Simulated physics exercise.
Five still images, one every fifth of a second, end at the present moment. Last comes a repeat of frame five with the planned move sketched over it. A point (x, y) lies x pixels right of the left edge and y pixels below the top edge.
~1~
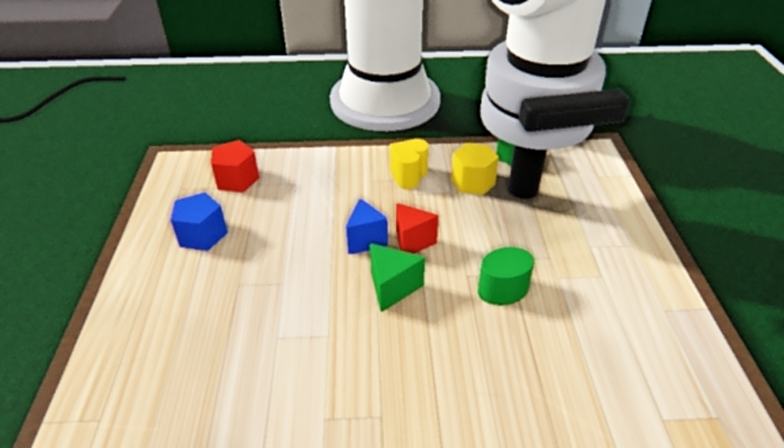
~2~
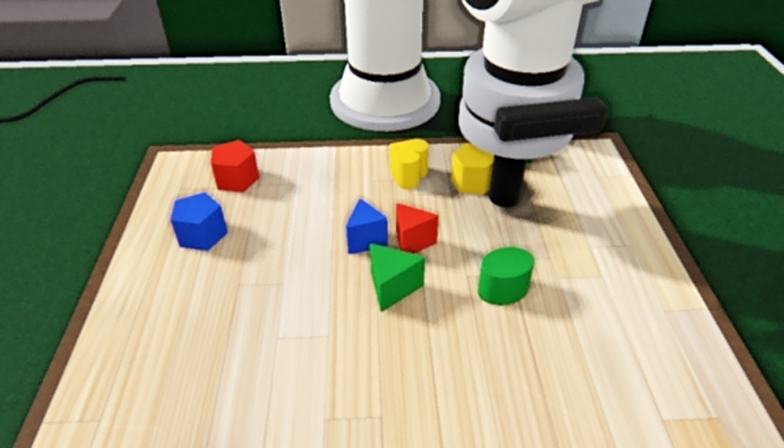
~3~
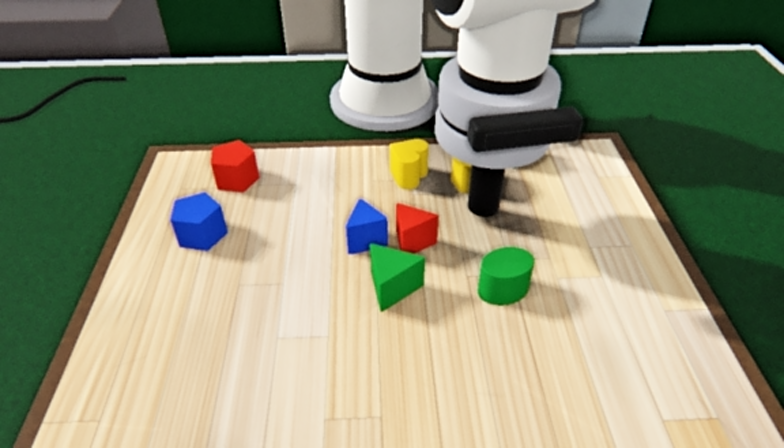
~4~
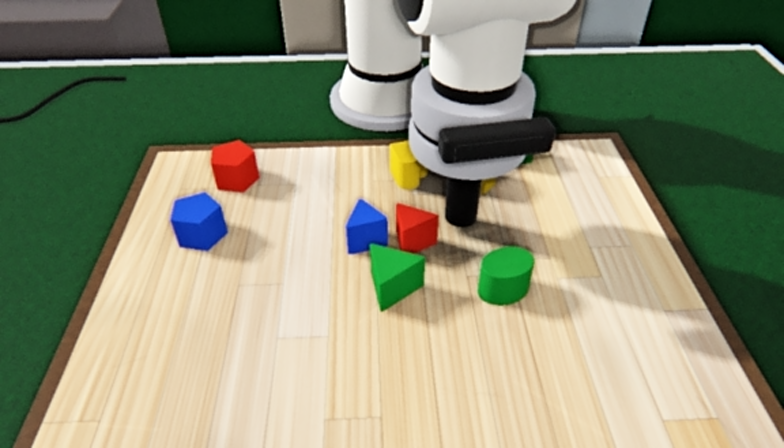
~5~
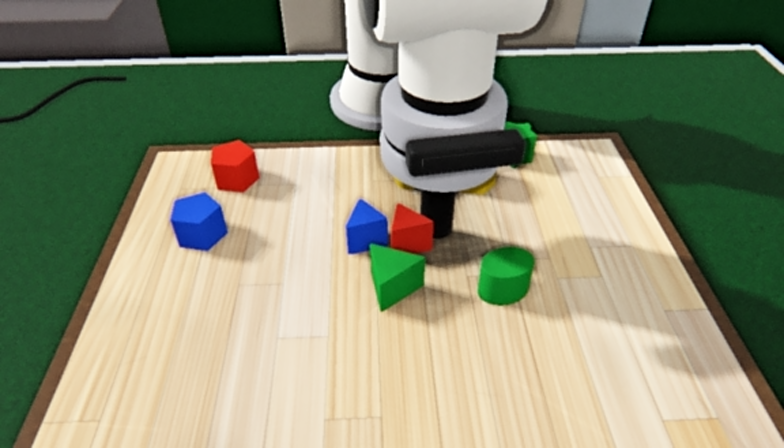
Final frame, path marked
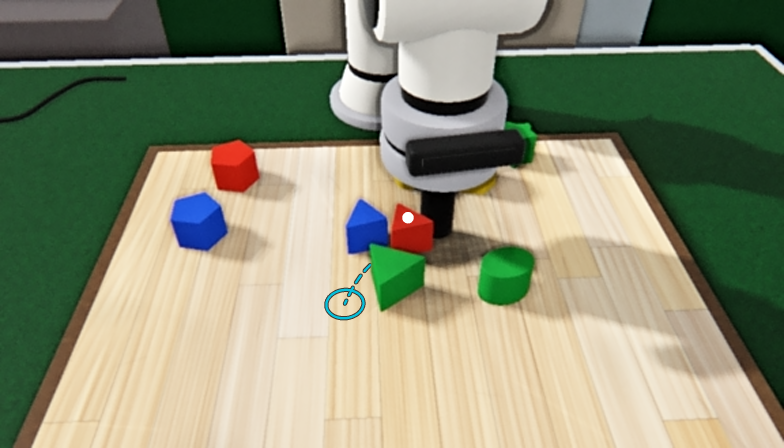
The robot arm moved its black post left and toward the viewer across the wooden board, passing in front of the yellow blocks, then nudged the red triangle slightly left beside the blue one.
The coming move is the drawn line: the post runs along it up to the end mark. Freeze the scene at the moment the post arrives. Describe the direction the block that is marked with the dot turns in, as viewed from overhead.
Verdict: Clockwise.
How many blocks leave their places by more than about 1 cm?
I'd put the number at three or more.
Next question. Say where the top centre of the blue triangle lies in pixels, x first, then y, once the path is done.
If I read the scene right, the answer is (338, 214).
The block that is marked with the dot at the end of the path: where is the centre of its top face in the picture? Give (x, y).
Its top middle is near (318, 255).
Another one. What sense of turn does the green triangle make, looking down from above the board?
It spins against the clock.
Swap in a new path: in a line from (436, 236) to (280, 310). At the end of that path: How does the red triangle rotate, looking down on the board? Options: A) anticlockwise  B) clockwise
B - clockwise.
Path on the board, from (436, 236) over (396, 248) and (364, 271) to (345, 304); the dot is on the red triangle.
On the path given first. One third of the way, post at (395, 241); blue triangle at (344, 213), turned 55° clockwise; red triangle at (366, 231).
Two thirds of the way, post at (363, 264); blue triangle at (338, 214), turned 80° clockwise; green triangle at (388, 265), turned 35° anticlockwise; red triangle at (330, 248), turned 45° clockwise.
At the end, post at (344, 296); blue triangle at (338, 214), turned 80° clockwise; green triangle at (383, 276), turned 85° anticlockwise; red triangle at (318, 255), turned 70° clockwise; green elliptical block in place.
